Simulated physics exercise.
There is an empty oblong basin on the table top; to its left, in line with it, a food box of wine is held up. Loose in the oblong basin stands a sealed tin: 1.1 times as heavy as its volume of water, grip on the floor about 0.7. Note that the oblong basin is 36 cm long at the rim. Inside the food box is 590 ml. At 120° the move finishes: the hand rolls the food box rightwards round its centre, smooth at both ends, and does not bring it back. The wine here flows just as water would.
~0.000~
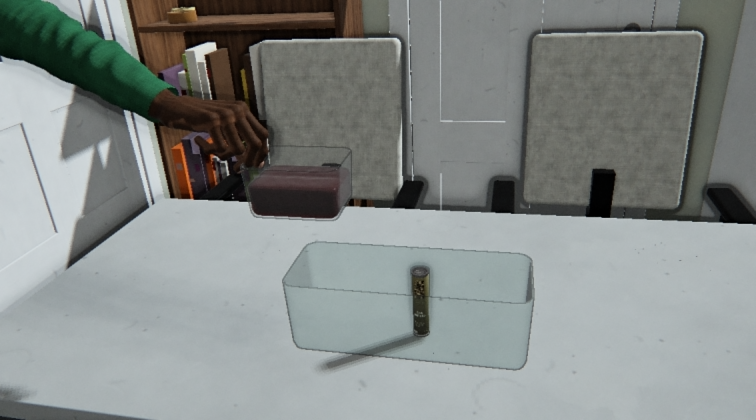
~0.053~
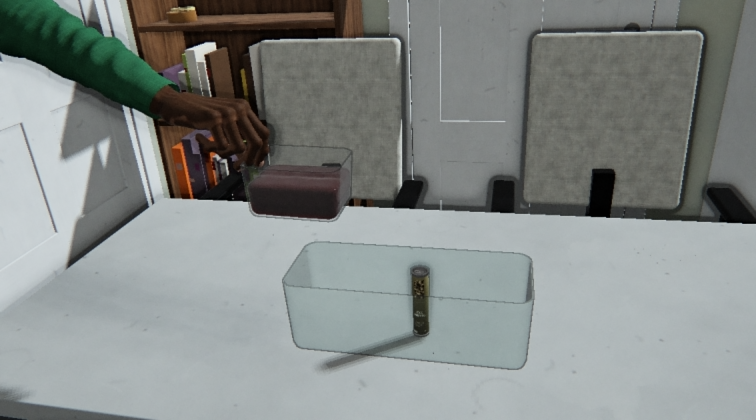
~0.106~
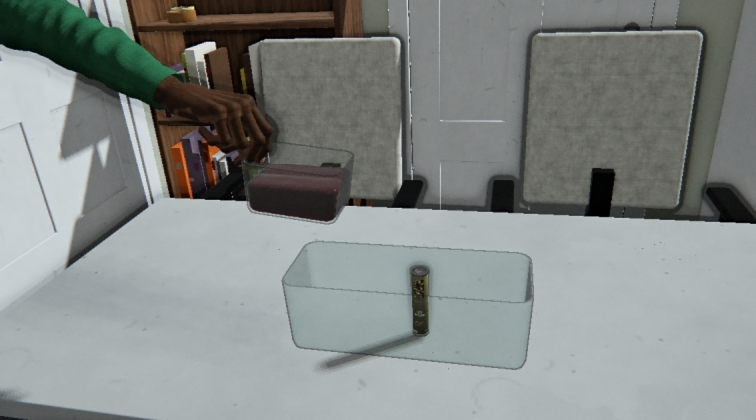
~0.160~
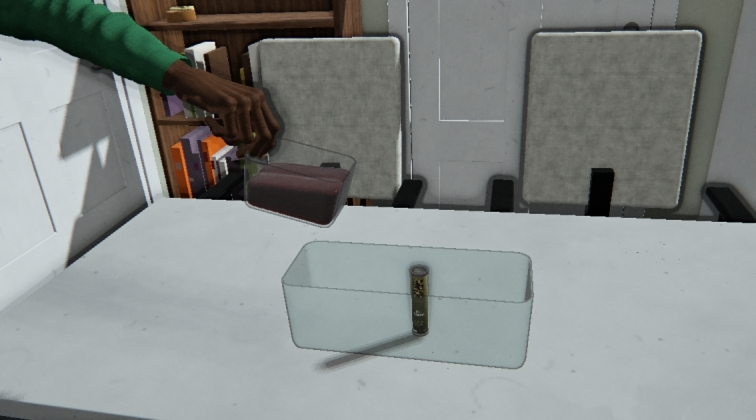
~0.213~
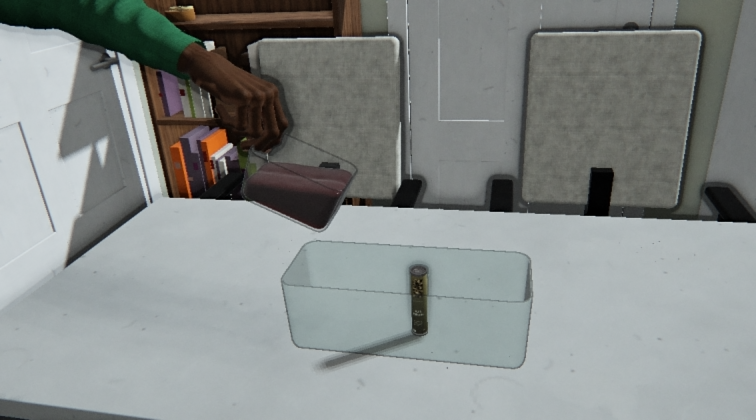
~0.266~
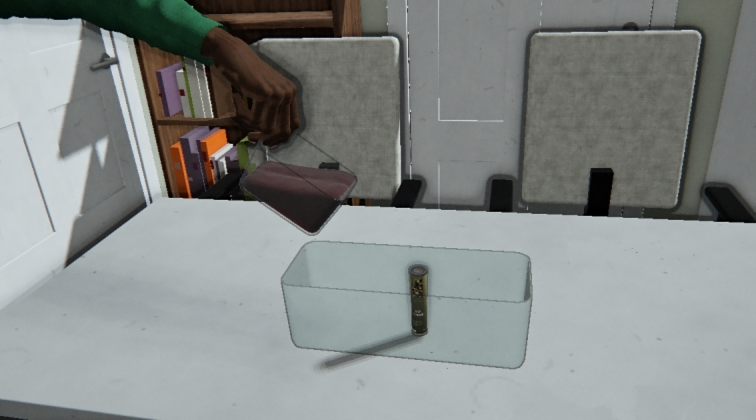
A hand steadily tilts a clear box of dark red liquid rightwards above a table.
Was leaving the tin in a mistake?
No, it keeps its footing.
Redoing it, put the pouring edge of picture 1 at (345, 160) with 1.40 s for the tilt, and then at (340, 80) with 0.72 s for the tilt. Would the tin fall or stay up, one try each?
Run one: It does not tip. Run two: It tumbles.
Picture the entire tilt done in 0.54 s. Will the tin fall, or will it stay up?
Outcome - the tin remains standing.
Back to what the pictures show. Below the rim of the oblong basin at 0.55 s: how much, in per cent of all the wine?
Near 48 in a hundred.
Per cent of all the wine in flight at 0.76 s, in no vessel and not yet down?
Something like 4 per cent is in the air then.
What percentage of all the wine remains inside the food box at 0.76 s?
Roughly 1 percent remains.
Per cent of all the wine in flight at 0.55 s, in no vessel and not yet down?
36 %.
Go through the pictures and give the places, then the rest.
Tilt 0°; pouring edge (345, 161); surface from (259, 175) to (345, 178); the oblong basin's rim runs from (295, 263) to (532, 279); the tin's top is at (420, 274), in the first frame.
Tilt 2°; pouring edge (346, 162); surface from (258, 174) to (345, 178), in the second frame.
Tilt 6°; pouring edge (347, 165); surface from (258, 173) to (346, 178), in the third frame.
Tilt 14°; pouring edge (349, 172); surface from (257, 172) to (346, 179), in the fourth frame.
Tilt 24°; pouring edge (351, 181); surface from (256, 171) to (349, 181), in the fifth frame.
Tilt 36°; pouring edge (351, 191); surface from (254, 168) to (352, 185); 1 per cent is over the edge, in the sixth frame.
Then, 0.55 s in, the tilt is 105° and 16 per cent is still to pour; the tin stands where it began.
Then, 0.76 s in, the tilt is 120° and 1 per cent is still to pour; the tin stands where it began.
Then, 0.98 s in, the tilt is 120° and 0 per cent is still to pour; the tin stands where it began.
Then, 1.22 s in, the tilt is 120° and 0 per cent is still to pour; the tin stands where it began.
Finally, the tin stands where it began.
